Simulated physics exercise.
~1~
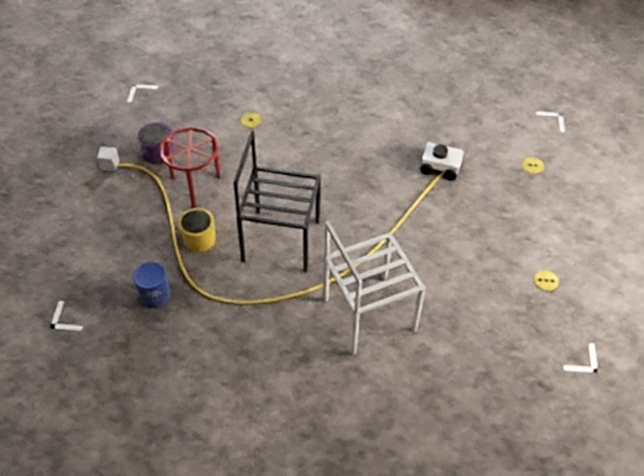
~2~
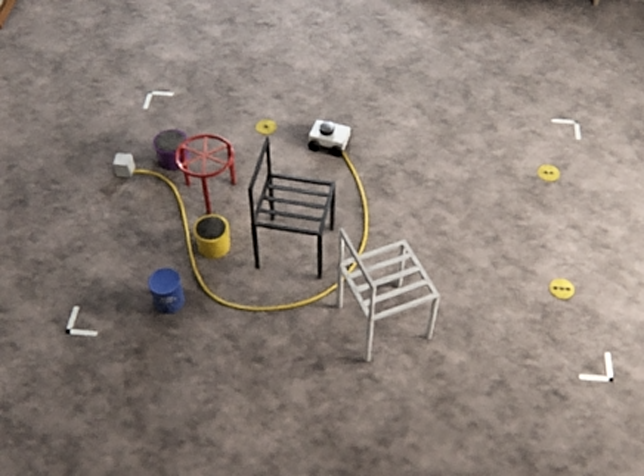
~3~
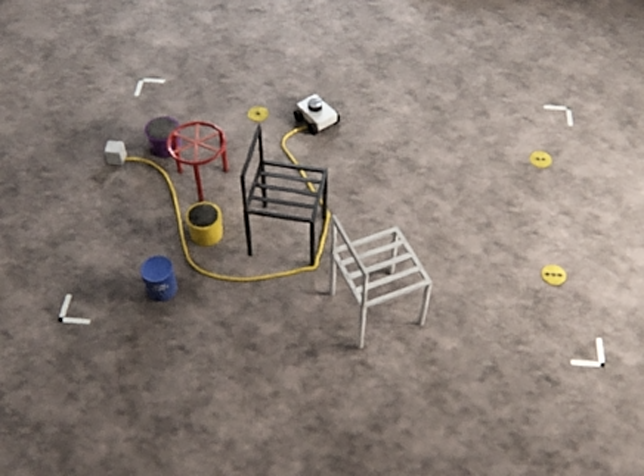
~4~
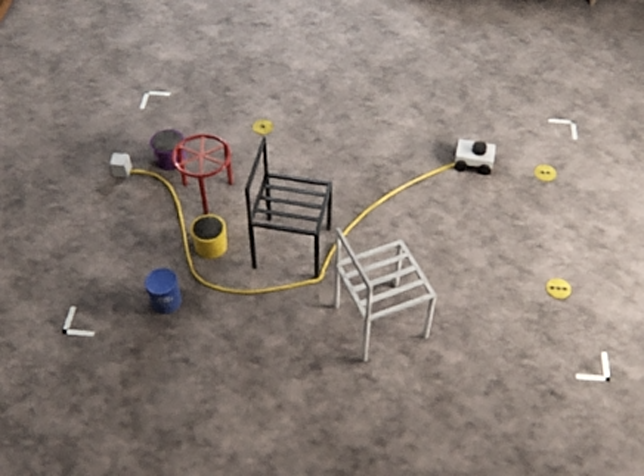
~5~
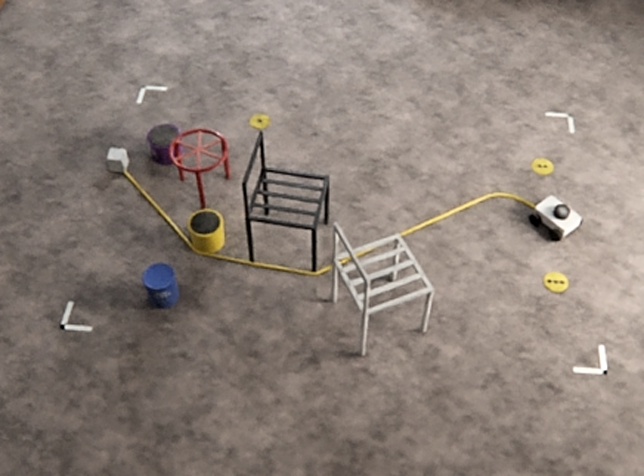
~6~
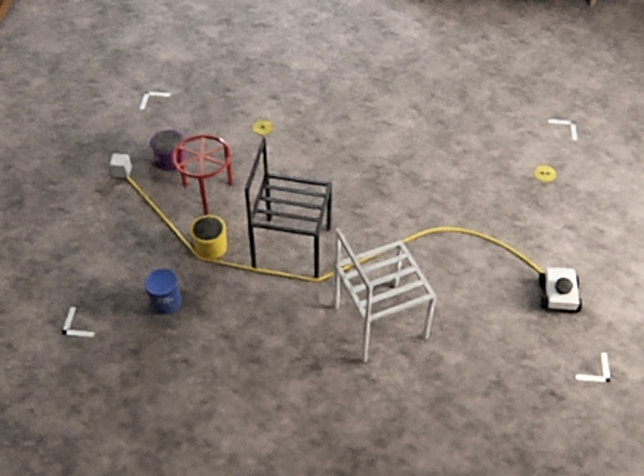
The footage shows a small white cart trailing a yellow lead among pots, a bin, a stool and two chairs, moving left toward one yellow mark, then right and down to the three-dot mark, where it ends with the lead still attached to the pale block and the objects unmoved.
